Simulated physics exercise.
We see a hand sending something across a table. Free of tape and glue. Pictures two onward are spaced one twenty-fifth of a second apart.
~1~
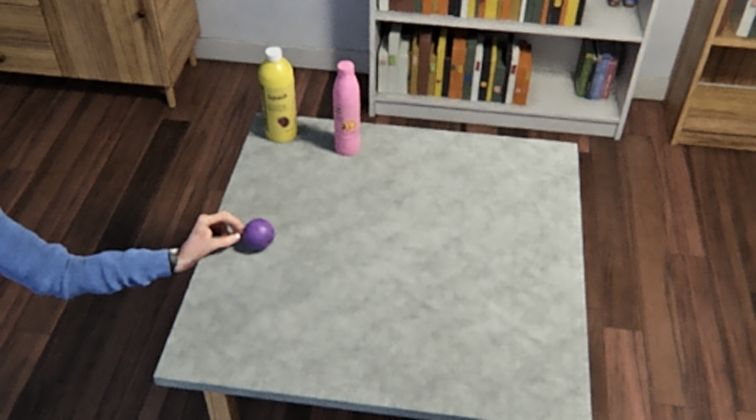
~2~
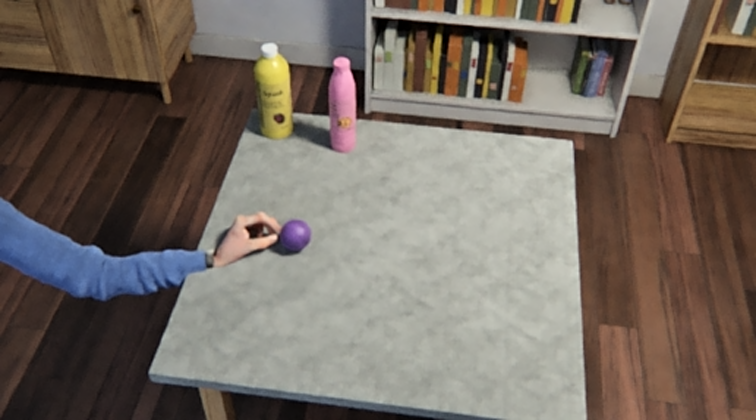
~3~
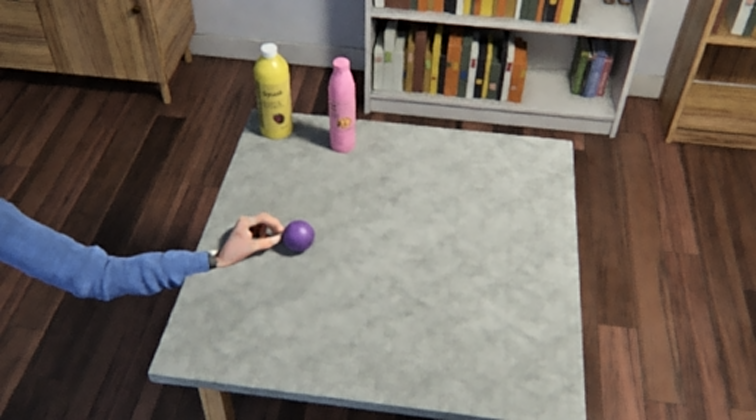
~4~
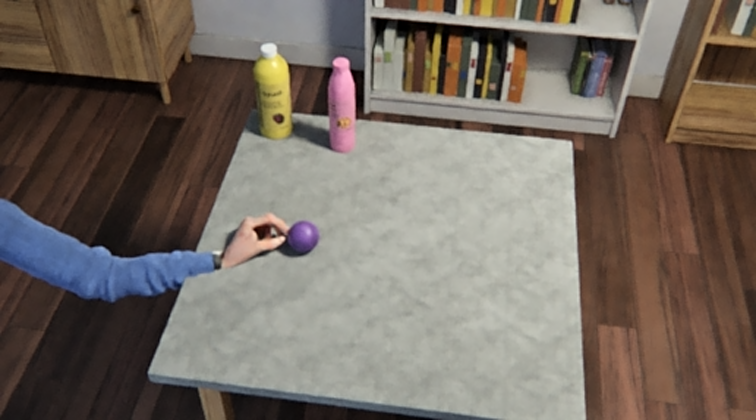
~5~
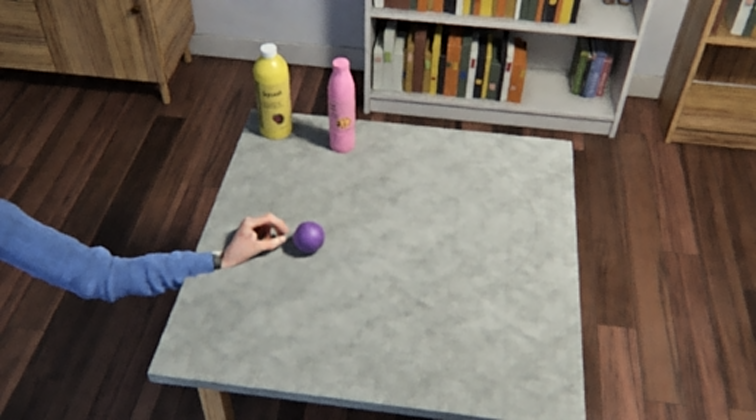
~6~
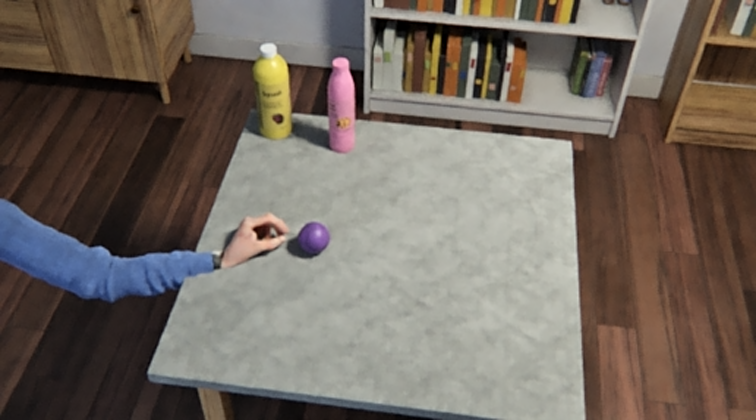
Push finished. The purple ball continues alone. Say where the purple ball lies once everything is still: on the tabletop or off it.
My guess is that it does not leave the table.
Then, 0.10 s later than the last frame, purple ball moved about its own width near (325, 239).
Then, 0.20 s later than the last frame, purple ball moved about its own width near (334, 240).
Then, 0.40 s later than the last frame, purple ball moved about its own width near (344, 241).
When it is over, moved from the start, purple ball. End places, in pixels of the last picture, purple ball near (345, 241).
